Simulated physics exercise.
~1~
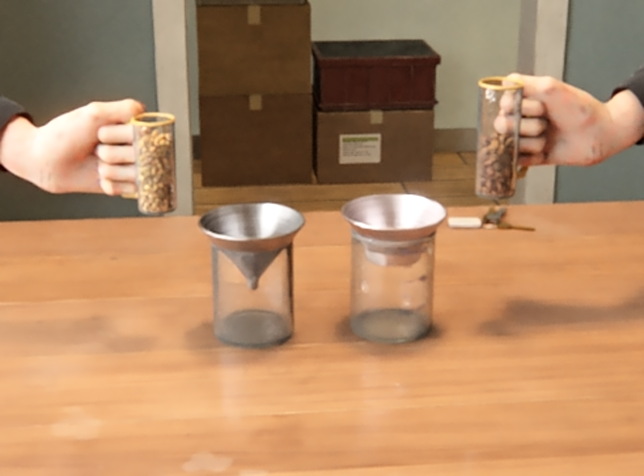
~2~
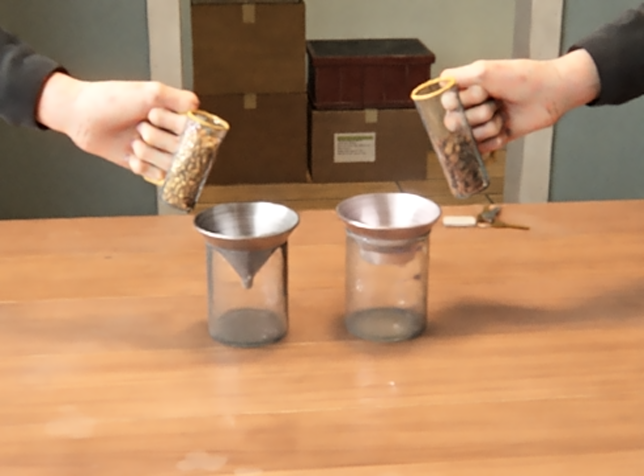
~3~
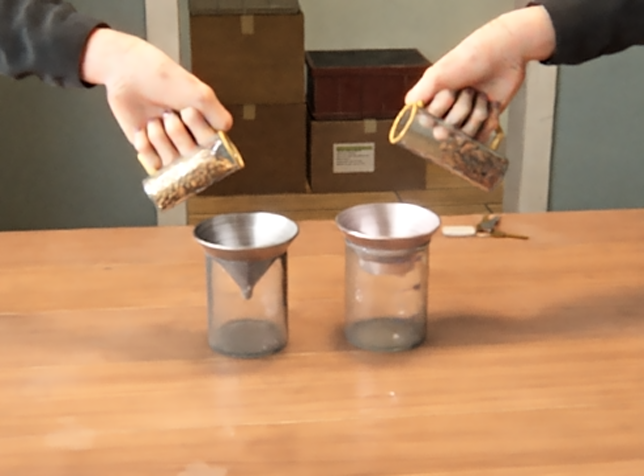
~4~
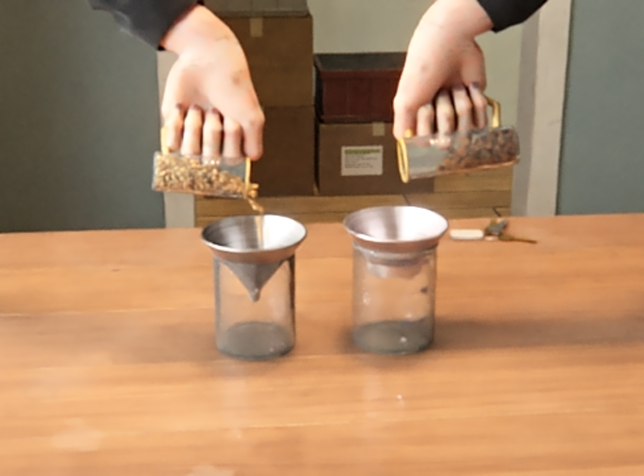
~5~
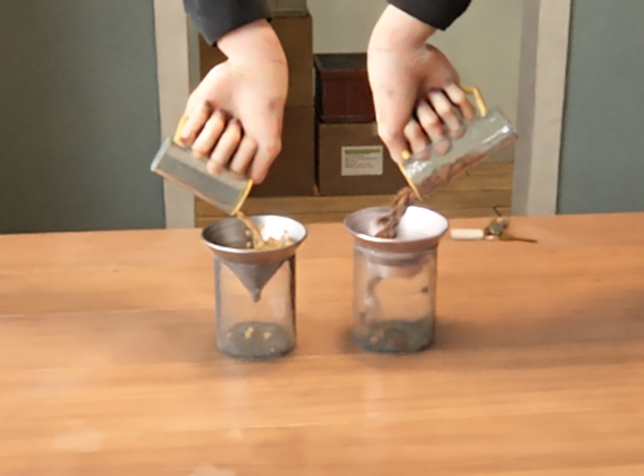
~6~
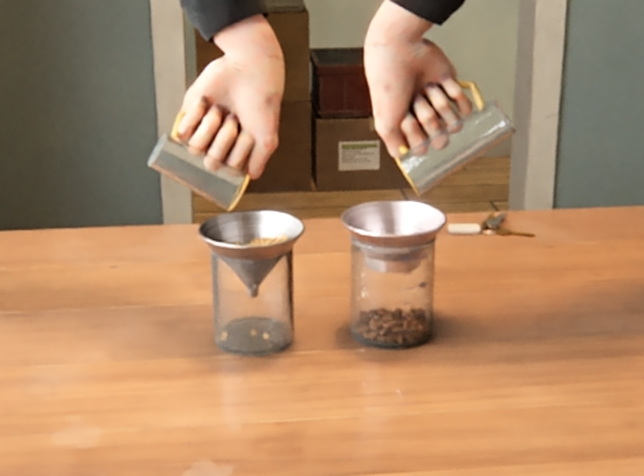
Across a wooden table in a room with stacked boxes behind, a slightly swaying camera faces two clear glass jars, each with a metal funnel in its mouth. A hand on each side holds a clear, gold-rimmed cup, the left filled with tan pieces and the right with reddish-brown ones. The hands move inward and tip the cups, and the left begins pouring first. The right follows, its contents dropping through into the jar. Both cups end up tilted and empty, with the left funnel holding nearly everything above a few stray pieces, while the right funnel has emptied into its jar.
